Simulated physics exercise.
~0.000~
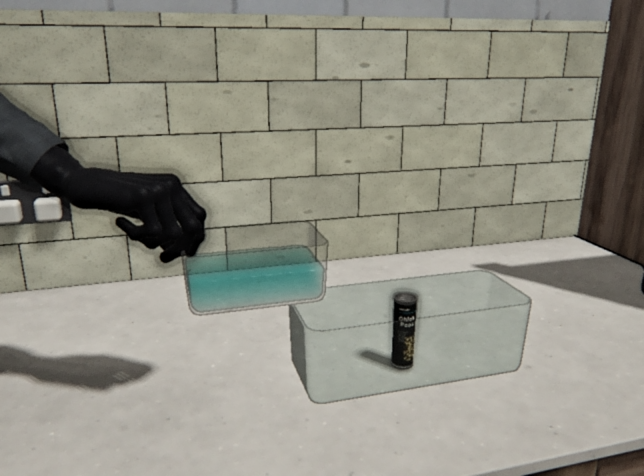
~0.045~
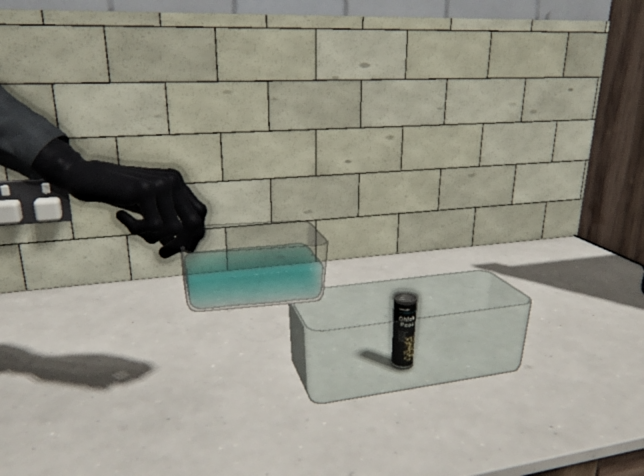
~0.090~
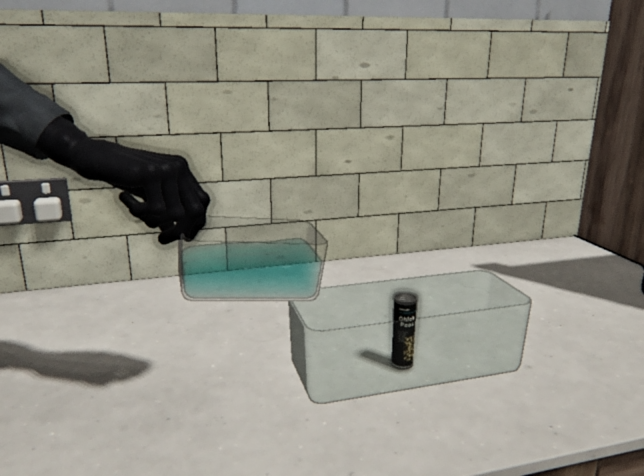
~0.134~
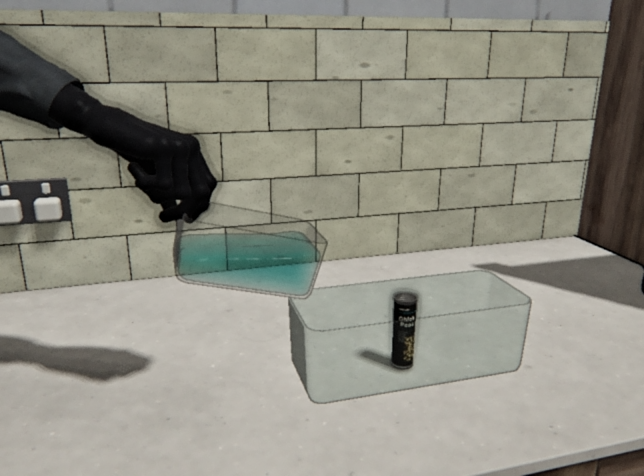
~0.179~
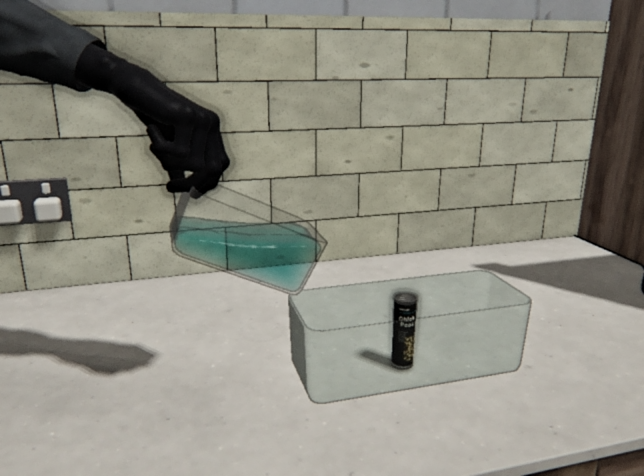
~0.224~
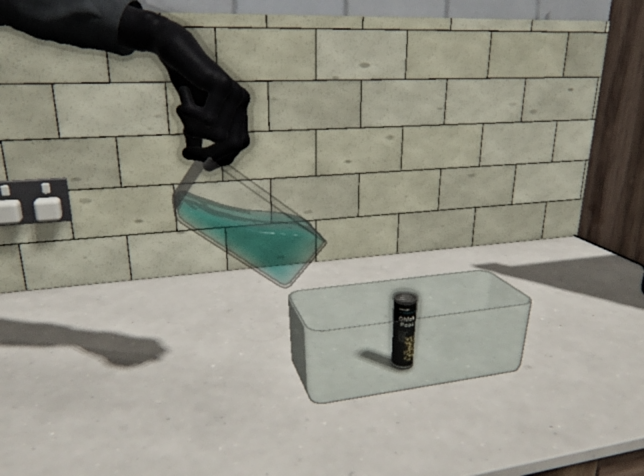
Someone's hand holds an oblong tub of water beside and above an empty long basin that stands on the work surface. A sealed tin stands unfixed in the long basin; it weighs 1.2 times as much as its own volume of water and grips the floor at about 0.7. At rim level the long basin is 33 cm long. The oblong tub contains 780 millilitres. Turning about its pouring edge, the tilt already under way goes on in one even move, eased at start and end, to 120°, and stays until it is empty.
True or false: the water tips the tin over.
True.
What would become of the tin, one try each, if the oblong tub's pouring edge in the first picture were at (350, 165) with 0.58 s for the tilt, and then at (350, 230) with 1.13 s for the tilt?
In the first try it remains standing; in the second it remains standing.
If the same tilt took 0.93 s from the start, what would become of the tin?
The tin tips over.
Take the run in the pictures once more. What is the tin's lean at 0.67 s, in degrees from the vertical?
The tilt comes to near 35°.
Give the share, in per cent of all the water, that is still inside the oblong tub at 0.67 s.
1 %.
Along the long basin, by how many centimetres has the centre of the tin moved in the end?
In the end the tin's centre has shifted about 7.5 centimetres.
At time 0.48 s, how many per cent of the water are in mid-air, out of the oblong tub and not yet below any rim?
64 per cent.
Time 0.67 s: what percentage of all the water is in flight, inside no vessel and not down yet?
In-air share: About 10 %.
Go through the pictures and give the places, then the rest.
It leans 0°; its right rim is at (318, 233); the water meets the walls at (186, 267) and (315, 254); the long basin's rim runs from (297, 312) to (510, 286); the tin's top is at (405, 301), in the first frame.
It leans 2°; its right rim is at (318, 233); the water meets the walls at (185, 265) and (314, 252), in the second frame.
It leans 7°; its right rim is at (318, 233); the water meets the walls at (182, 259) and (313, 247), in the third frame.
It leans 15°; its right rim is at (318, 234); the water meets the walls at (178, 247) and (312, 240), in the fourth frame.
It leans 26°; its right rim is at (317, 234); the water meets the walls at (176, 226) and (313, 233), in the fifth frame.
It leans 39°; its right rim is at (317, 234); the water meets the walls at (175, 198) and (313, 224), in the sixth frame.
By 0.48 s the tilt is 112° and 26 per cent is still to pour; the tin stands where it began.
By 0.67 s the tilt is 120° and 1 per cent is still to pour; the tin leans 37°.
By 0.87 s the tilt is 120° and 0 per cent is still to pour; the tin lies on its side.
By 1.08 s the tilt is 120° and 0 per cent is still to pour; the tin lies on its side.
At rest the tin lies on its side.
